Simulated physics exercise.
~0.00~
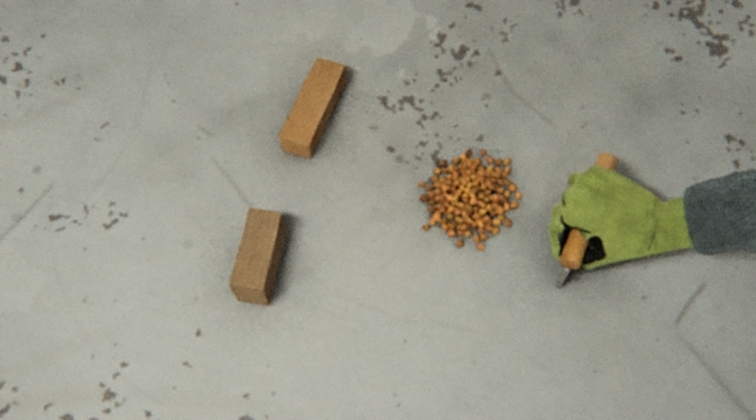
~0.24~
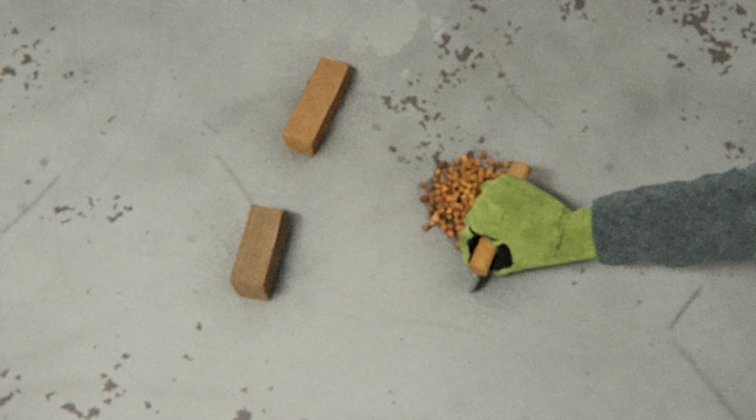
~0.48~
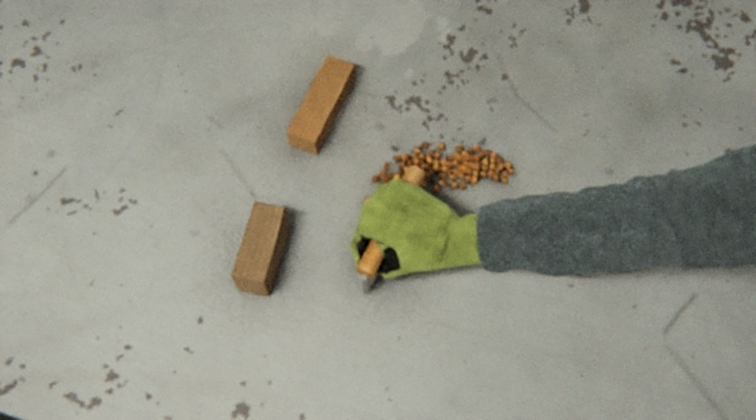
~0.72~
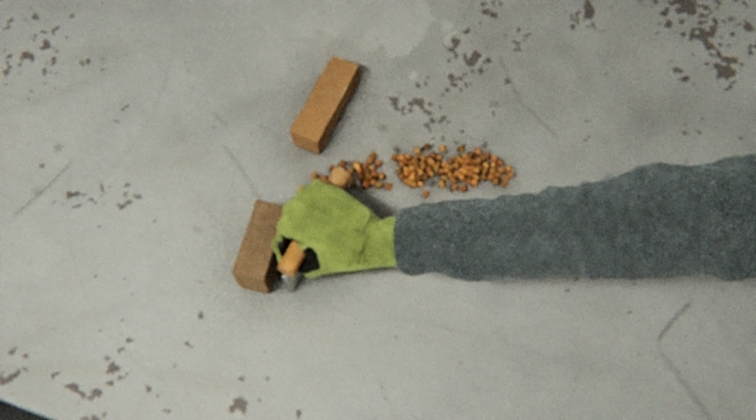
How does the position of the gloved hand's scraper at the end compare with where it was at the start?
At the start the scraper is on the right, beyond the heap of small pieces. By the end it is well to the left, close to the two blocks.
